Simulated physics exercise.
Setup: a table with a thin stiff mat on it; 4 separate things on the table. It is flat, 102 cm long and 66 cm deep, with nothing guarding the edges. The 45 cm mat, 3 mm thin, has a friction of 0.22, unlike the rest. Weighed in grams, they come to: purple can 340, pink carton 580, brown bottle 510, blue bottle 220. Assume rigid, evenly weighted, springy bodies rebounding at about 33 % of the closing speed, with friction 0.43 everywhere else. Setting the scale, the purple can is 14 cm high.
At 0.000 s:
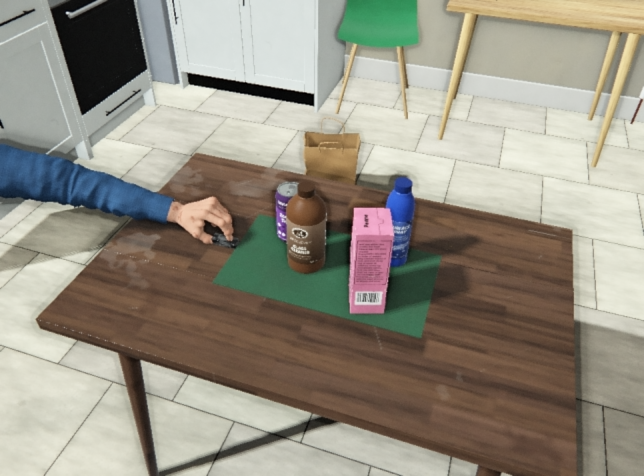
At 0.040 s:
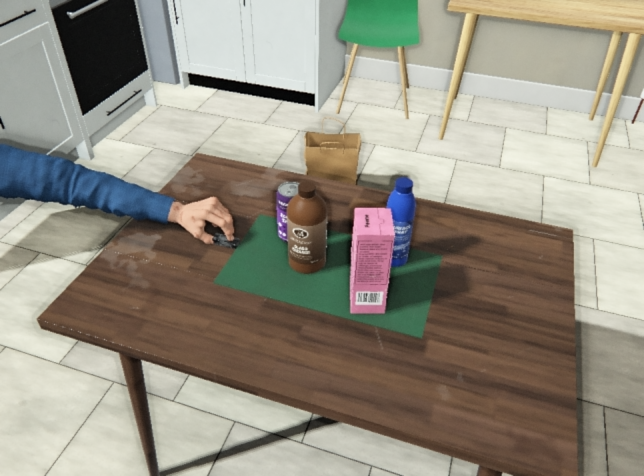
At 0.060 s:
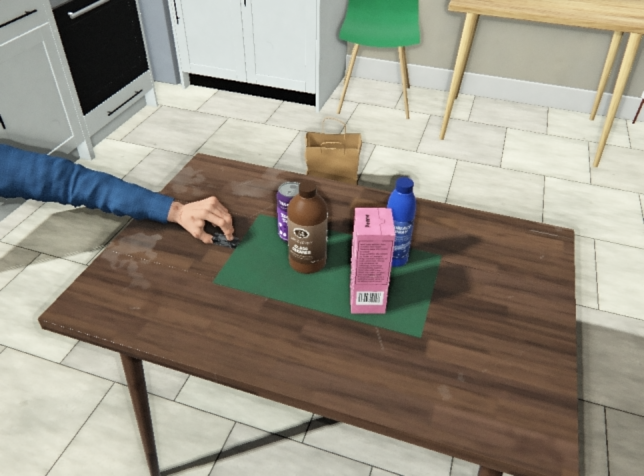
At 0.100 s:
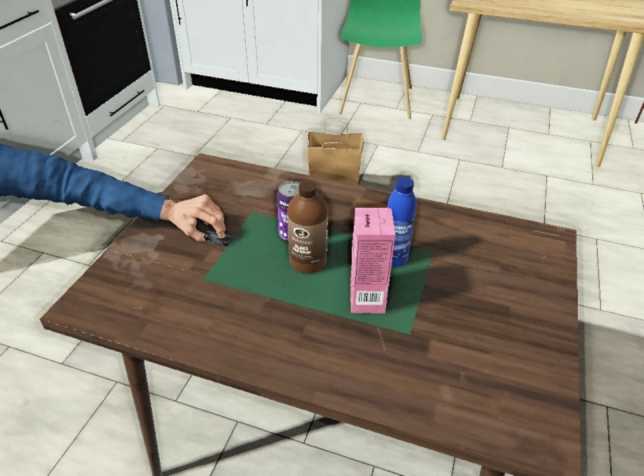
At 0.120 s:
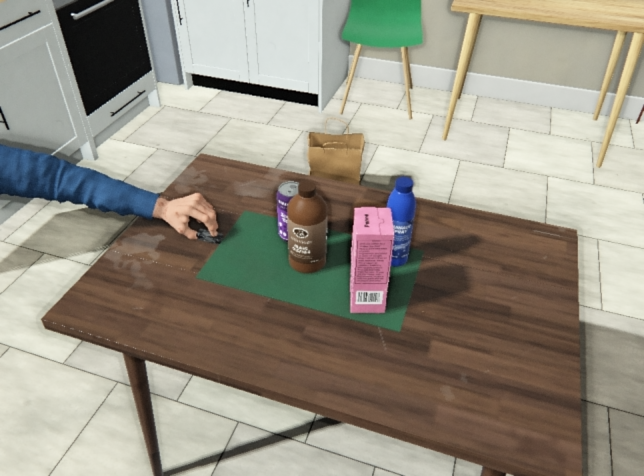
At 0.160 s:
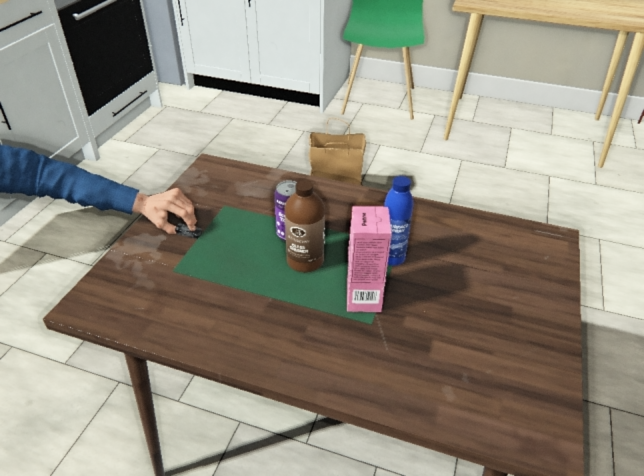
A green mat lies still under a purple can, a brown bottle, a pink carton and a blue bottle on a wooden table, a hand gripping its edge. The hand then draws the mat leftward, slowly at first, and it slides beneath the items, which barely shift, the pink carton moving slightly left.
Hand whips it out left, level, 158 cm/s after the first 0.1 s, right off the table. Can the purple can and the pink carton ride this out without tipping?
One by one: Purple can ends up tilted over, pink carton stays vertical.
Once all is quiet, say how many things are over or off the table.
2.
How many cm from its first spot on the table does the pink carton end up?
4 cm.
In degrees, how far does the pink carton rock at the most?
It tilts by around 10° at most.
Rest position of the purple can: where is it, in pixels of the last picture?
It finishes at roughly (187, 190).
By 0.36 s, 43 cm of pull; purple can 11 cm from its spot near (251, 204); pink carton tilted 9° near (347, 258); brown bottle tilted 3°.
By 0.56 s, 74 cm of pull; purple can tilted 23° near (205, 193); pink carton 4 cm from its spot near (354, 259); brown bottle tilted 21°.
By 1.06 s, 98 cm of pull; purple can on its side near (178, 201); pink carton 4 cm from its spot near (357, 259); brown bottle on its side.
When it is over (2.8 s), lying over on the table, purple can and brown bottle; the other 2 within 6 cm of the start. End places, in pixels of the last picture, purple can near (187, 190), pink carton near (355, 260).
